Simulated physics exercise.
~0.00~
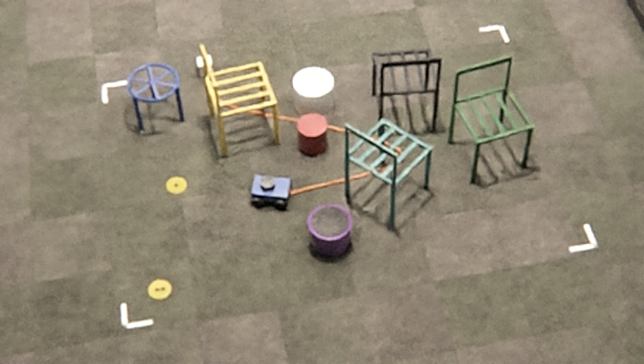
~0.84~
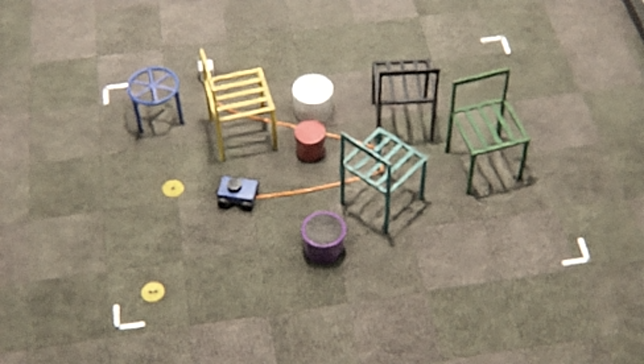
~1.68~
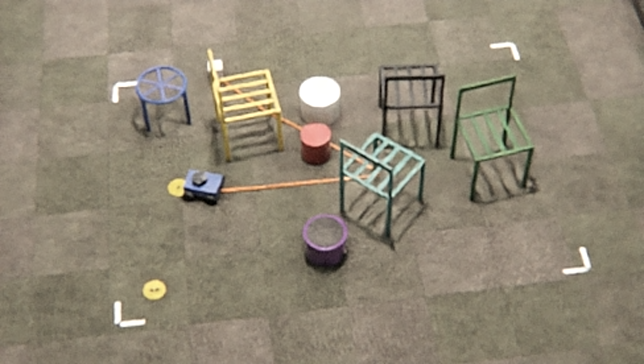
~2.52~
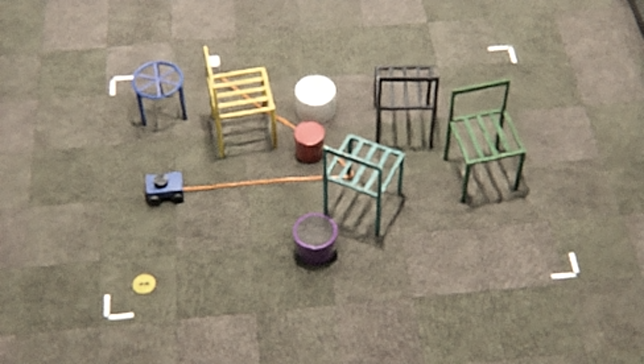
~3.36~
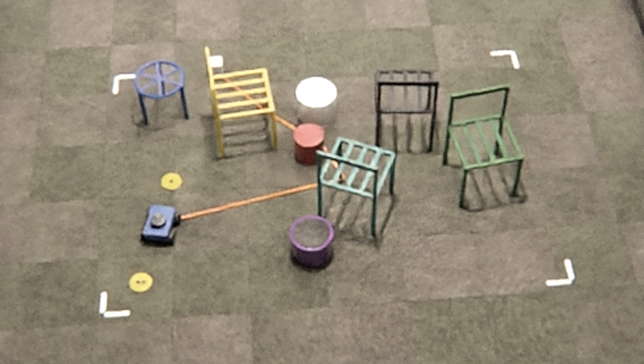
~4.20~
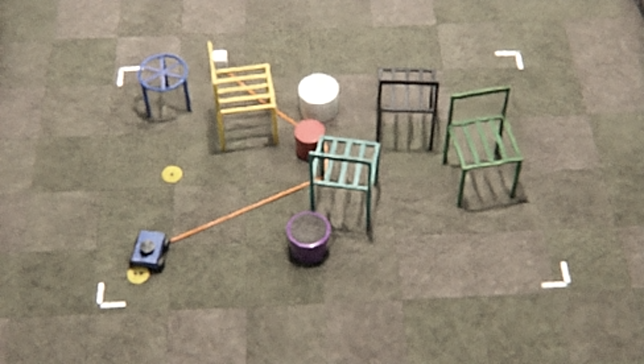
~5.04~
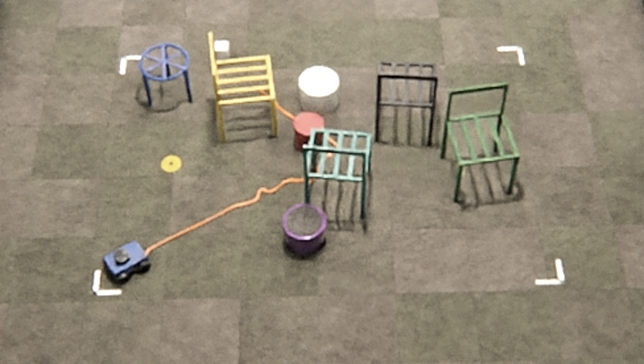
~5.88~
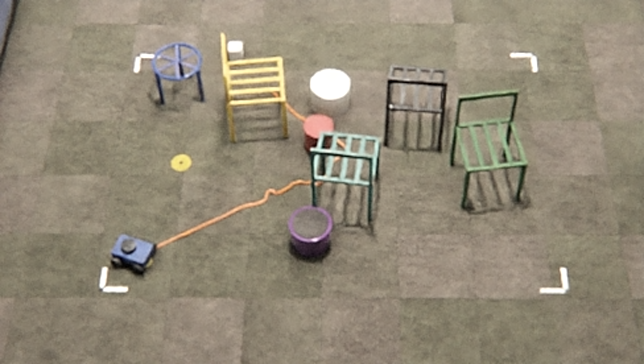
On a hallway floor, a blue cart trailing an orange lead drives left, then down, dragging the teal chair before stopping, lead slack.
